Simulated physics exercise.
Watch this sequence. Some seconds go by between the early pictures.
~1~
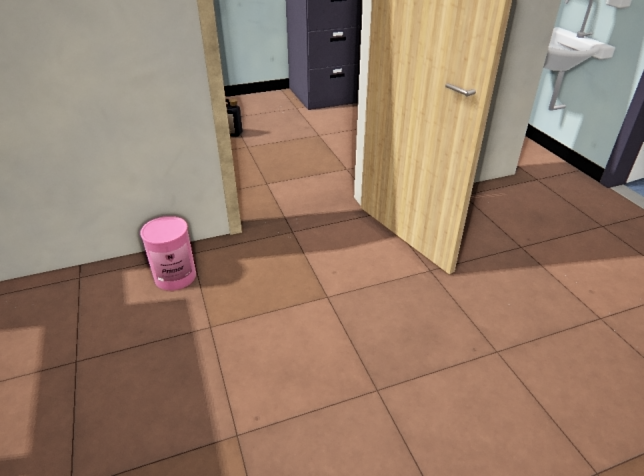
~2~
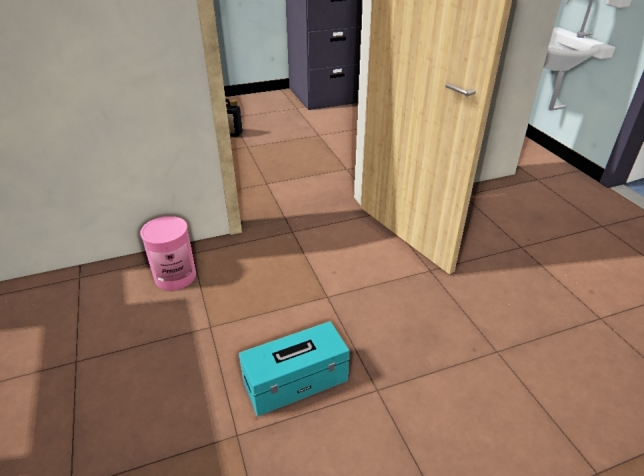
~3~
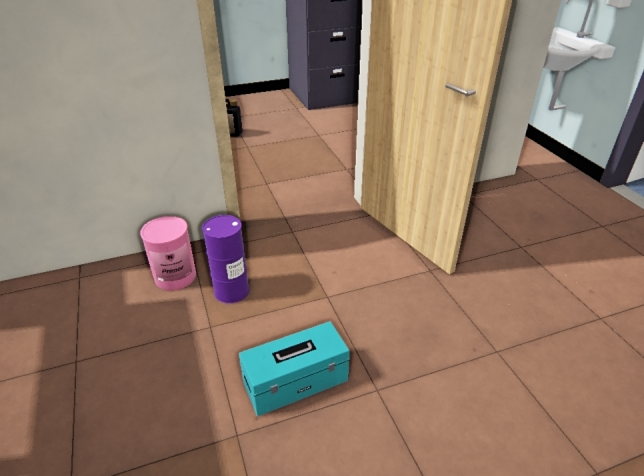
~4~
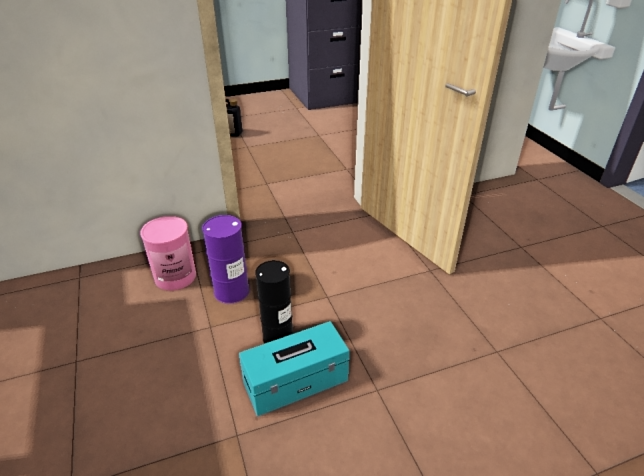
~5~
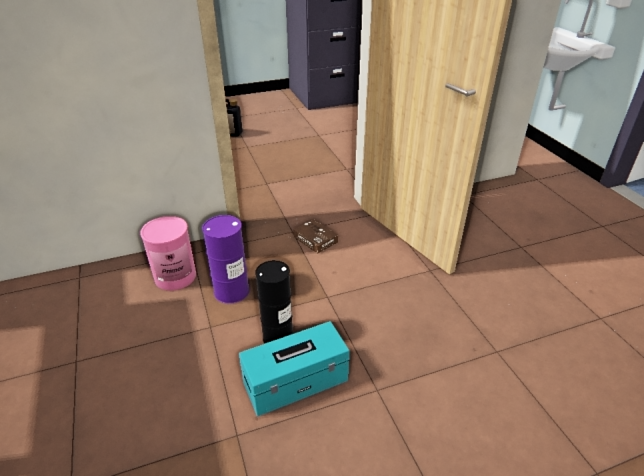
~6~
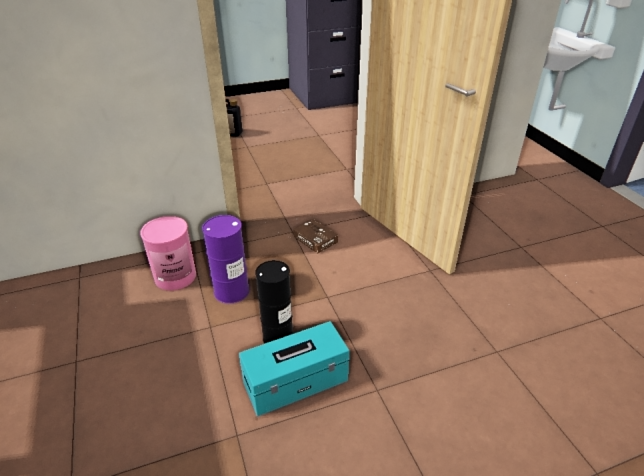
On a brown tiled floor by a wide-open door, a pink pail stood alone, then a turquoise toolbox, a purple canister, a black canister and a brown packet appeared in turn, and nothing visibly moved.
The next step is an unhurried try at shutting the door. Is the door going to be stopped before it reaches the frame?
No, it reaches the frame.
Then, 1.50 s later than the last frame, door at 49°.
Then, 2.10 s later than the last frame, door at 16°; brown packet moved about its own width near (285, 222).
When it is over, door at 0°; moved from the start, brown packet; the other 4 as before. End places, in pixels of the last picture, brown packet near (276, 207).
